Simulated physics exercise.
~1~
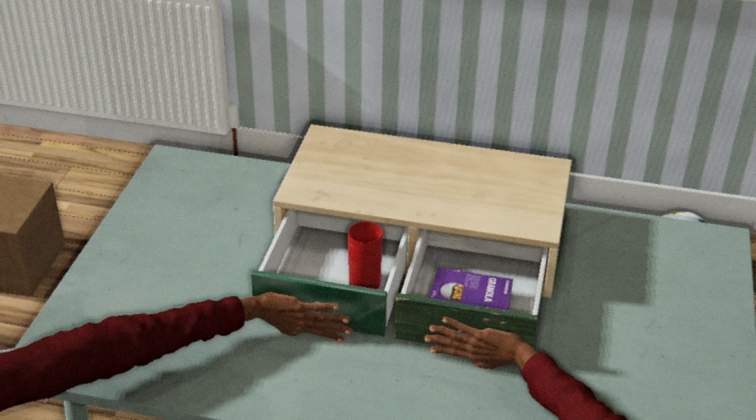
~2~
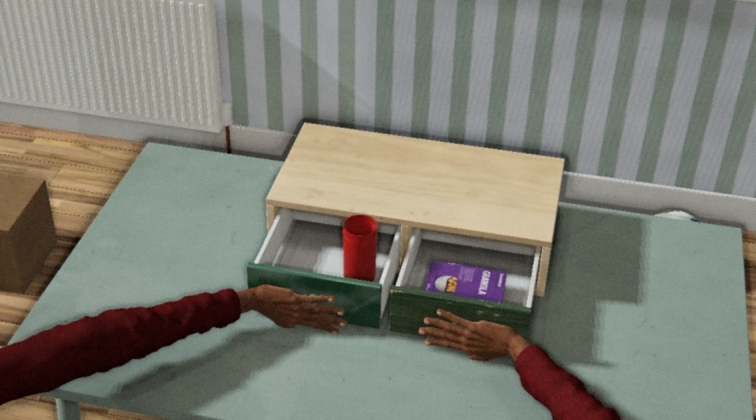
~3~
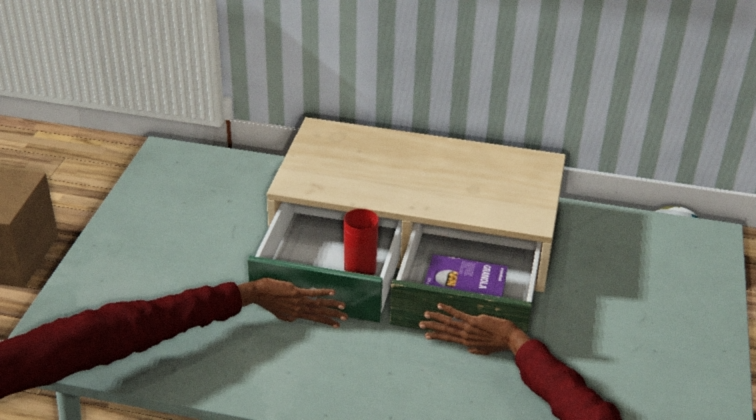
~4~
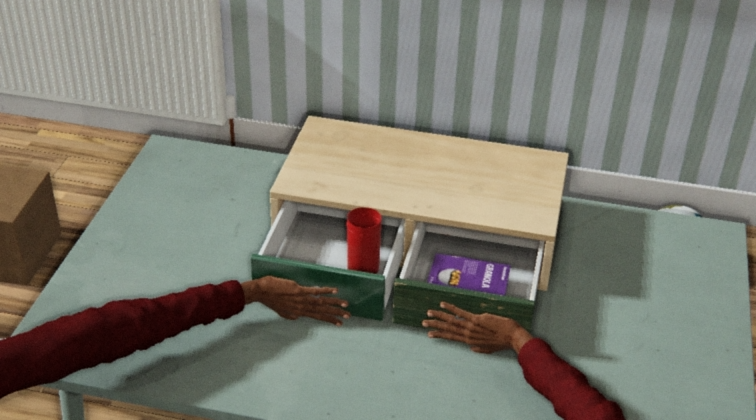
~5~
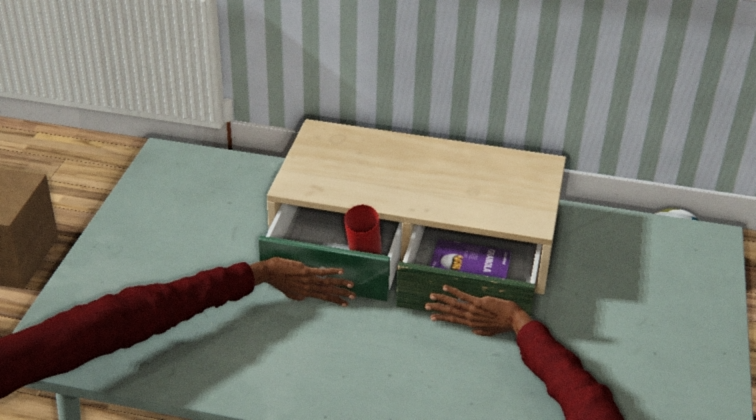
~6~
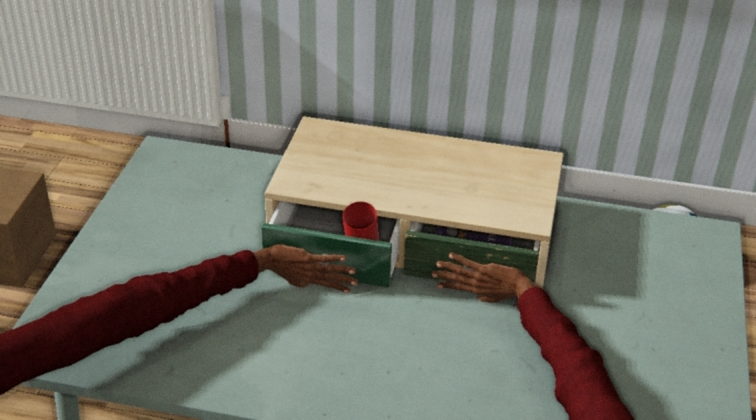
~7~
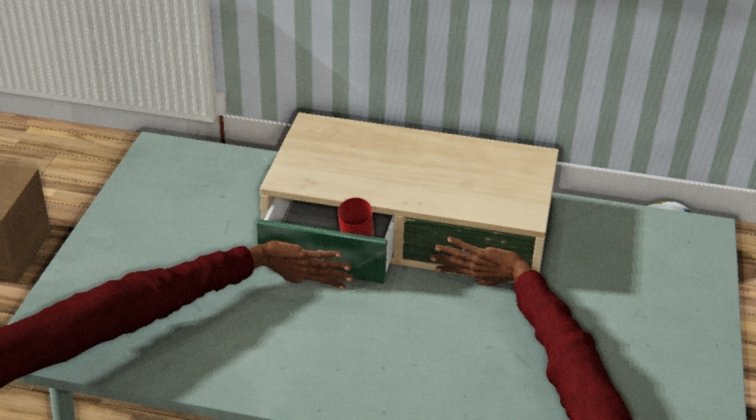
Two hands push side-by-side green-fronted drawers inward, the right one closing over a purple packet, the left jamming ajar with a leaning red beaker.
